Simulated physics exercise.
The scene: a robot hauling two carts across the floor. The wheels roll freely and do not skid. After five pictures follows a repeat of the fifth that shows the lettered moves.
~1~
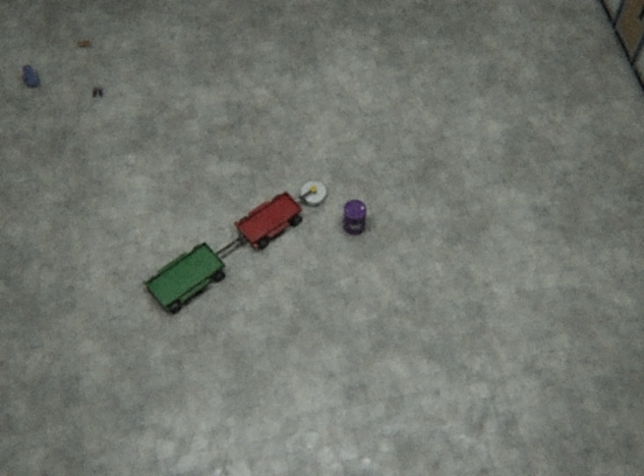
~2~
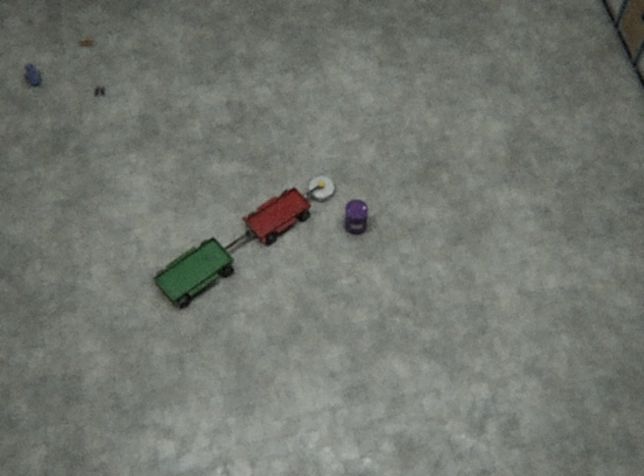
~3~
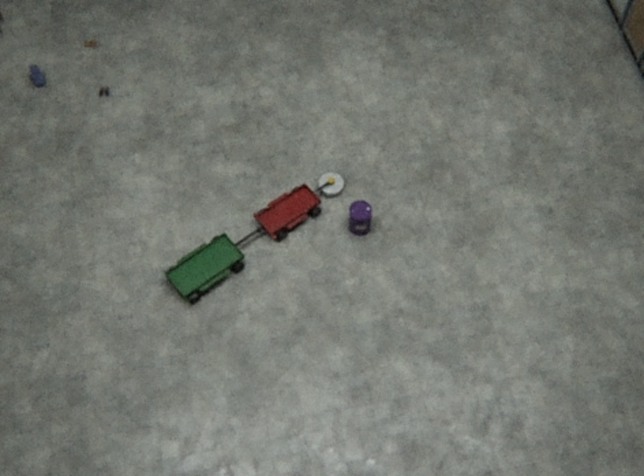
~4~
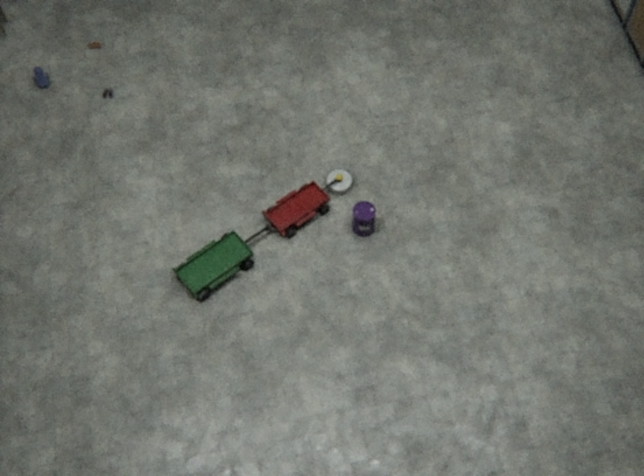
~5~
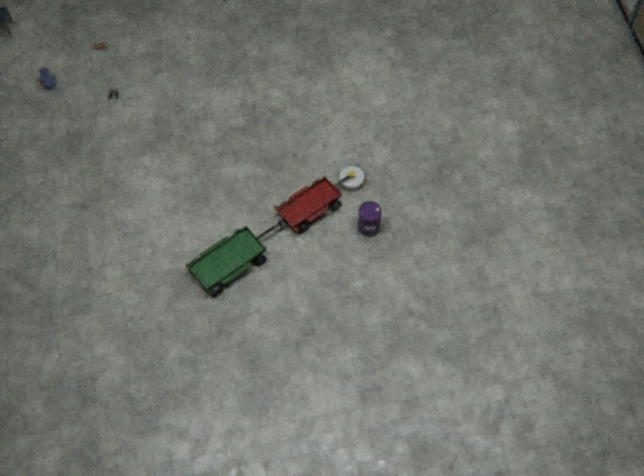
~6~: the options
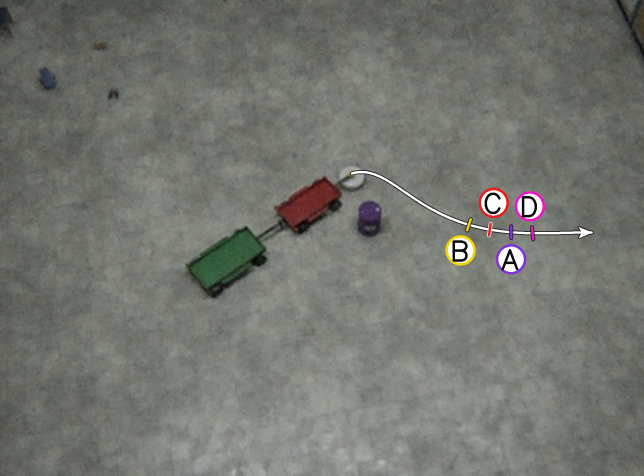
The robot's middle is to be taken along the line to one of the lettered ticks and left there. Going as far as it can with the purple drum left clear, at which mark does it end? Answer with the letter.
It can go as far as B.
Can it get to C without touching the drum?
No.
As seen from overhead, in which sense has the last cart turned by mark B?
For that mark, clockwise.
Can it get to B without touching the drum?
For that mark, yes.
On the copy, A at (511, 232); B at (469, 225); C at (490, 230); D at (533, 233); the route from (352, 173) via (464, 223) to (592, 232).
On B. First, robot (393, 188), last cart (257, 238).
Then, robot (431, 213), last cart (289, 218).
Finally, robot (468, 228), last cart (321, 206); nothing has been touched.
By contrast, A is too far, the drum has been hit; C is too far, the drum has been hit; D is too far, the drum has been hit.
